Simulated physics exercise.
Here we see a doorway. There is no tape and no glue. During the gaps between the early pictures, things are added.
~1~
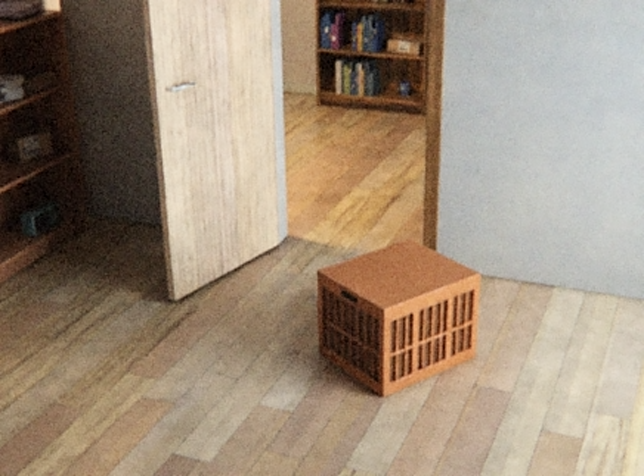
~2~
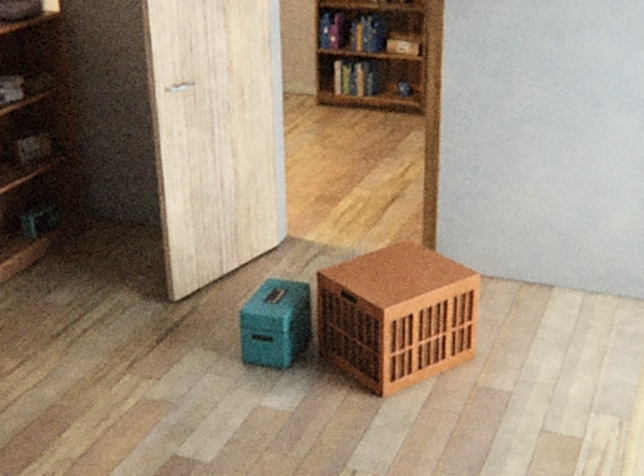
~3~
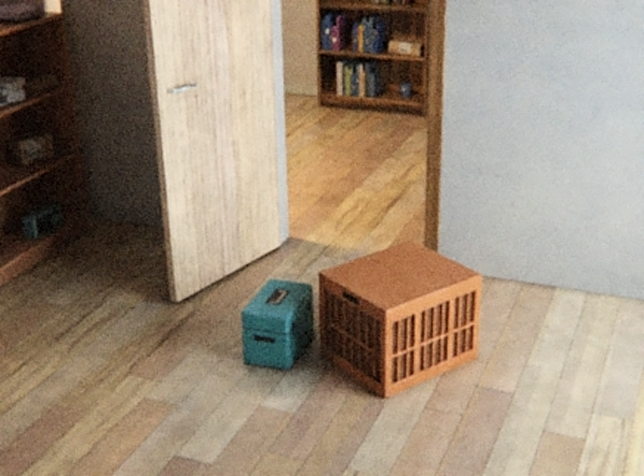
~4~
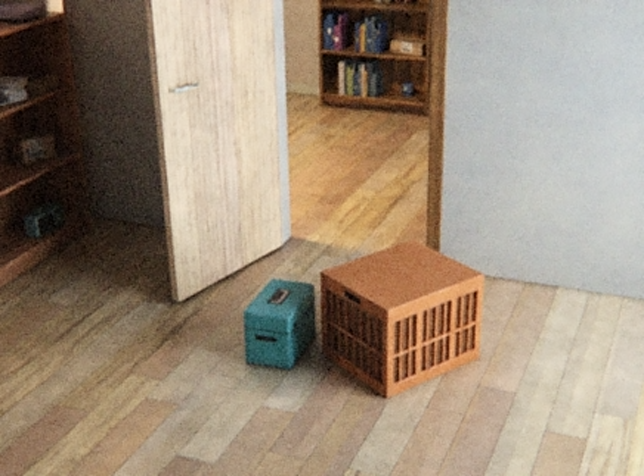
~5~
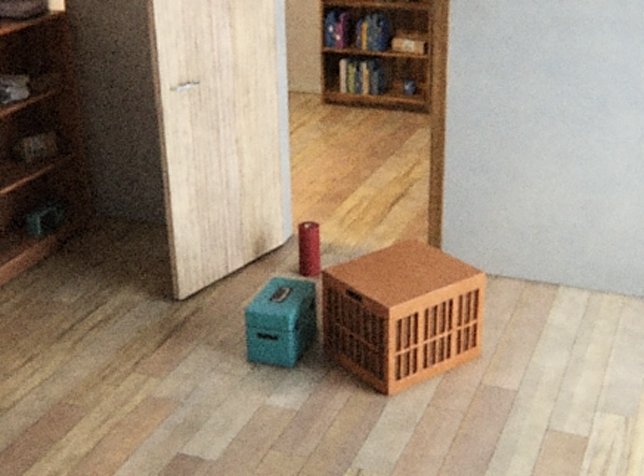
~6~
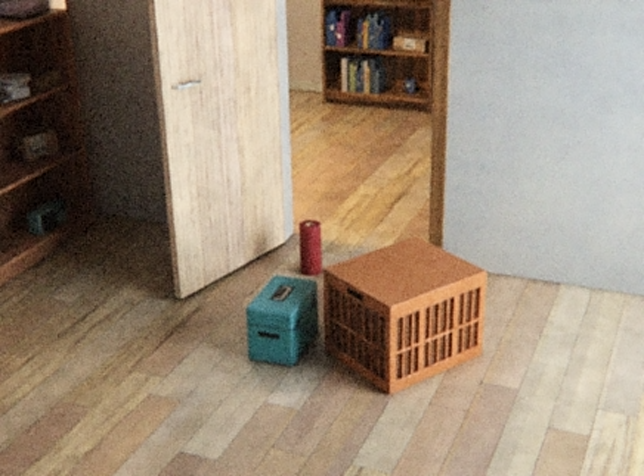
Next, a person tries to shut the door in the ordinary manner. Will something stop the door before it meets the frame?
My prediction is that the door will travel its full swing.
Then, 1.00 s past the last view, door at 60°.
Then, 1.50 s past the last view, door at 29°; red roll displaced well along near (342, 241).
Then, 2.00 s past the last view, door at 0°; red roll displaced well along near (369, 226).
Finally, door at 0°; moved from the start, red roll; the other 2 still in place. Final places as the last picture's camera would see them, red roll near (364, 226).
